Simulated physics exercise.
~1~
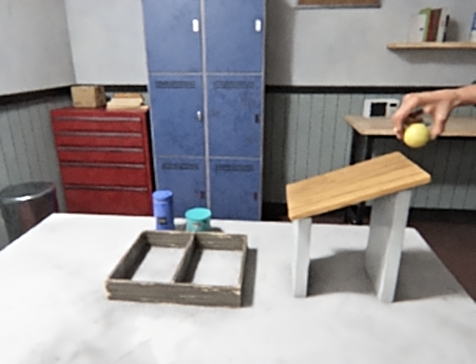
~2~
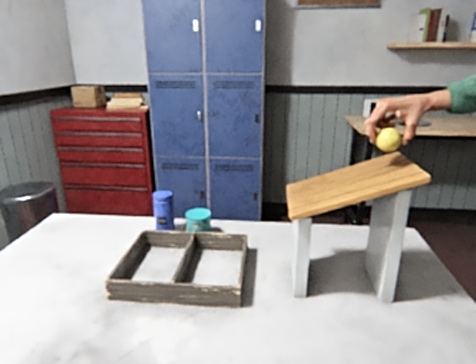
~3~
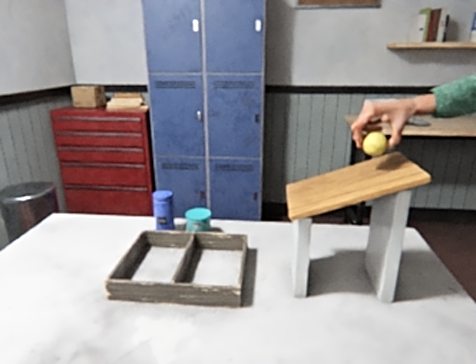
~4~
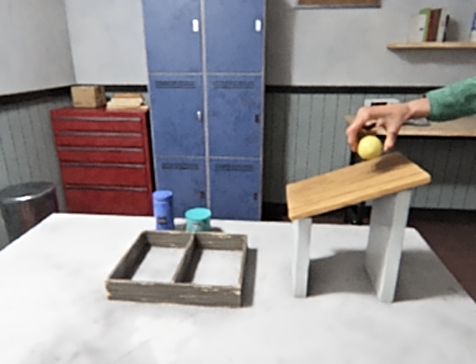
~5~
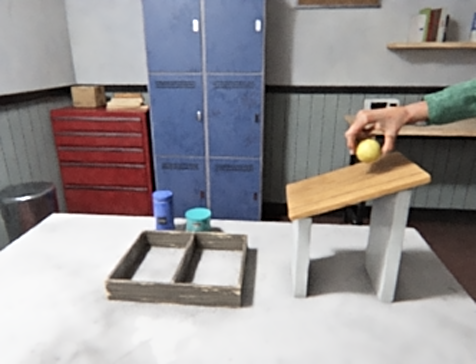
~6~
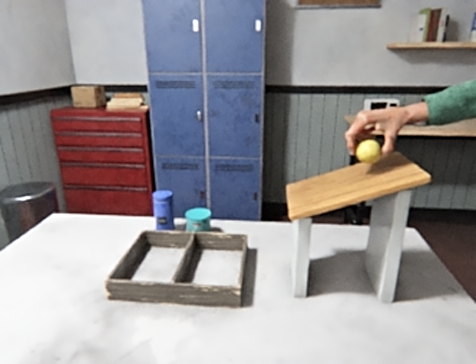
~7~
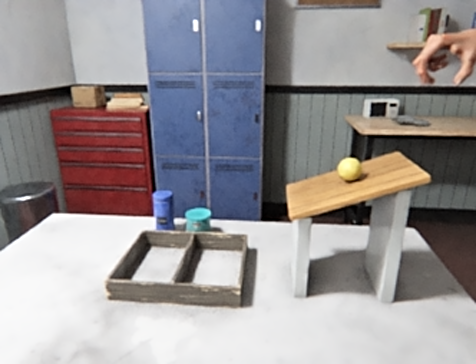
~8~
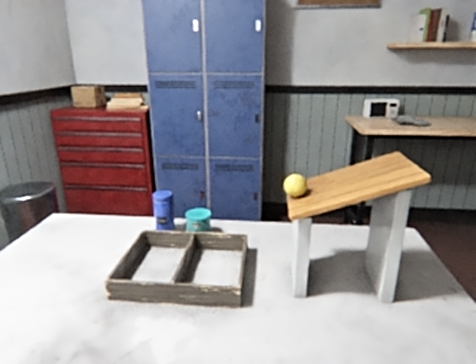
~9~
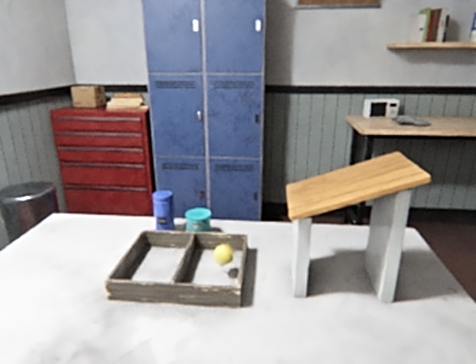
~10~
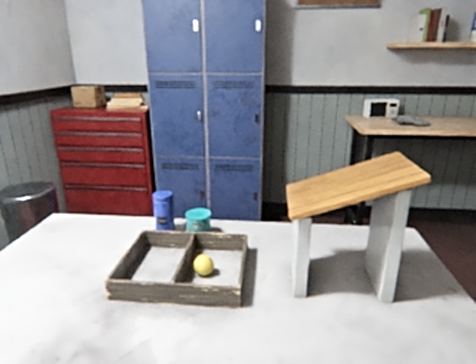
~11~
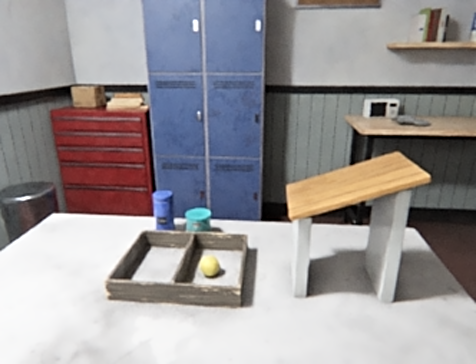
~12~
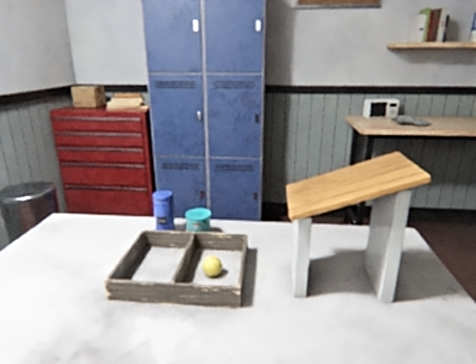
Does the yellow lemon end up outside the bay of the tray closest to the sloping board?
No, it drops into the bay closest to the board and comes to rest there.
